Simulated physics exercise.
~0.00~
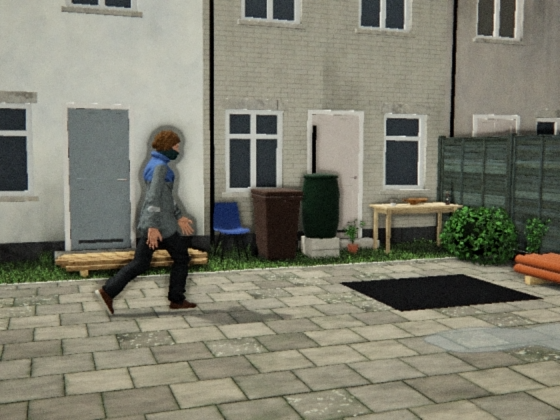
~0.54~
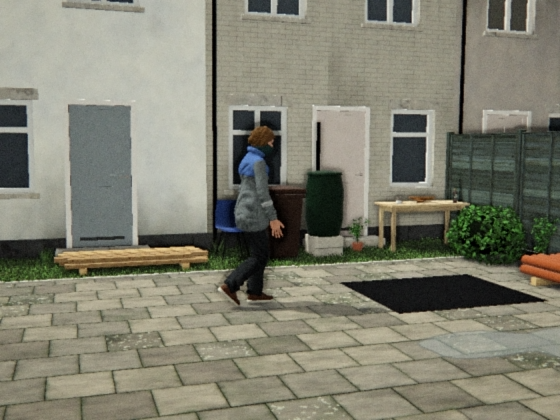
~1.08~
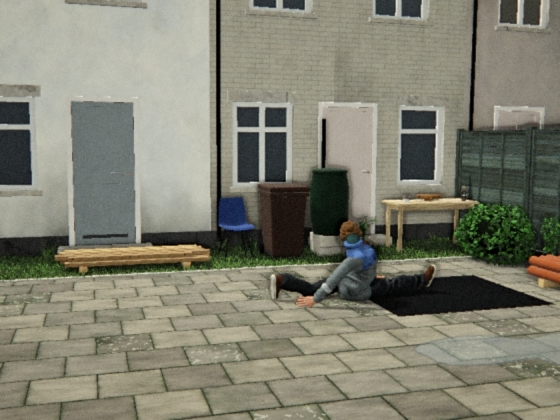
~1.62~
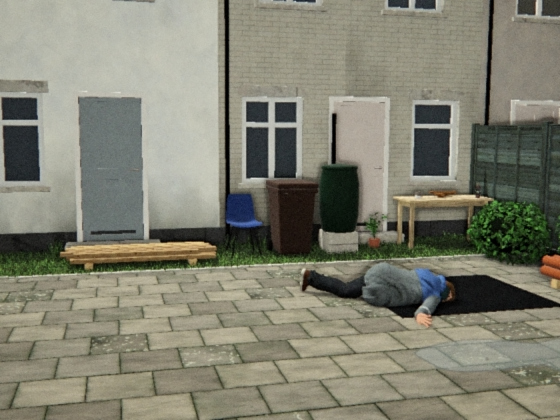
A paved yard behind a row of pale houses is seen from across the slabs, the view drifting slightly sideways. A grey door and low wooden planks stand at left, with a blue chair, a brown bin, a green barrel and a wooden table further right, near a bush and dark fence. A person with reddish-brown hair, in a grey and blue jacket and dark trousers, walks right towards a black mat. At its near edge the person goes down, legs spread and one hand on the paving. The person ends lying face down, head and chest over the mat, legs trailing on the slabs.
